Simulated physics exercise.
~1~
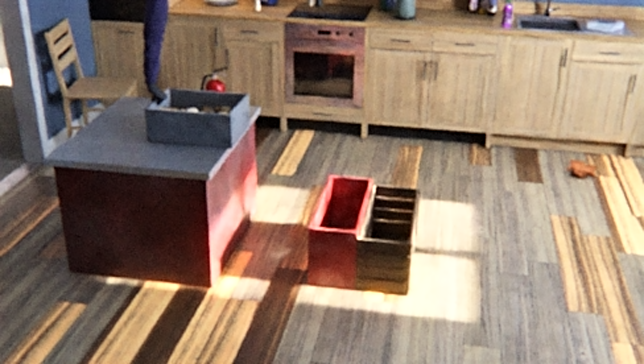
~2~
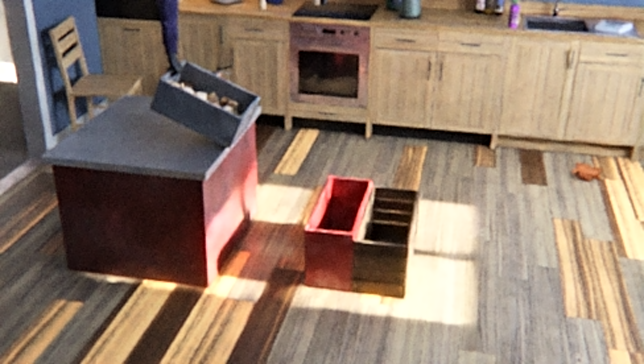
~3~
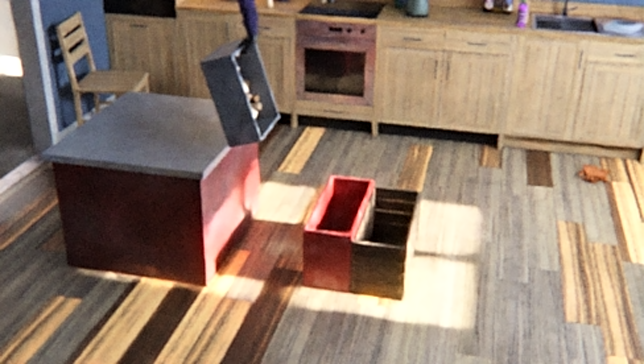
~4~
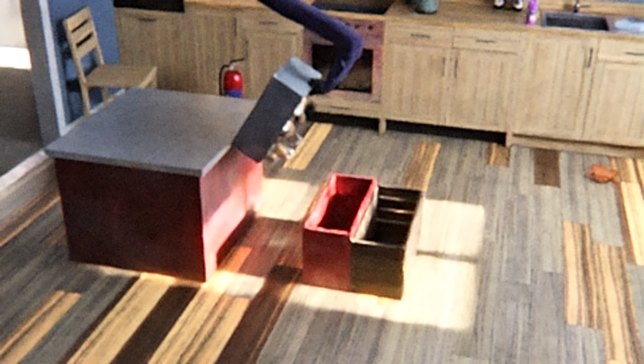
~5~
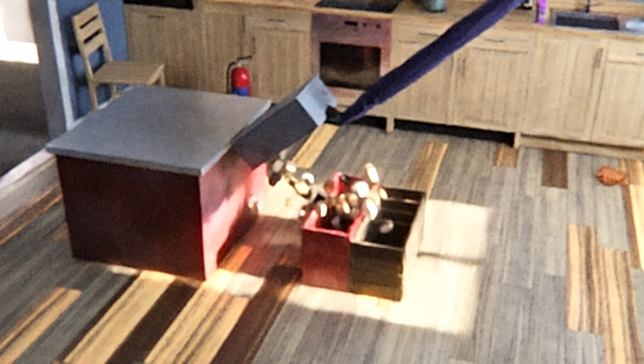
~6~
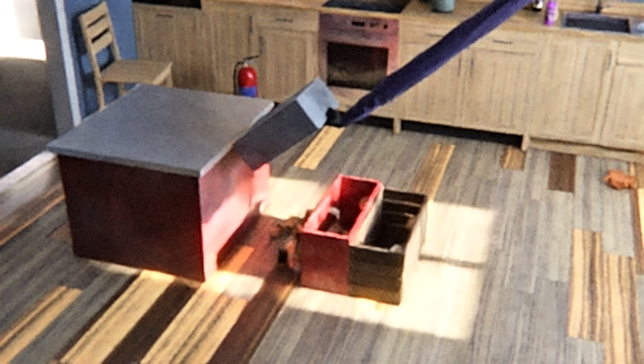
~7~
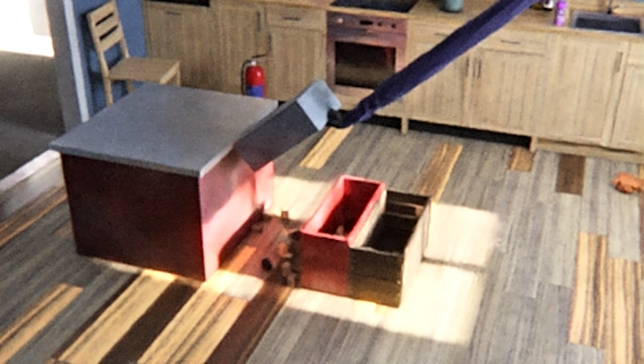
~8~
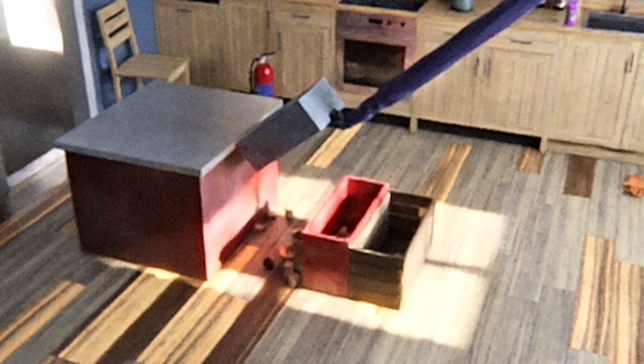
A dark blue arm lifted a grey crate off a bench and tipped it steeply over the end, spilling small wooden blocks toward a red bin and a black tub; some fell inside, but many landed on the floor short of the bin.
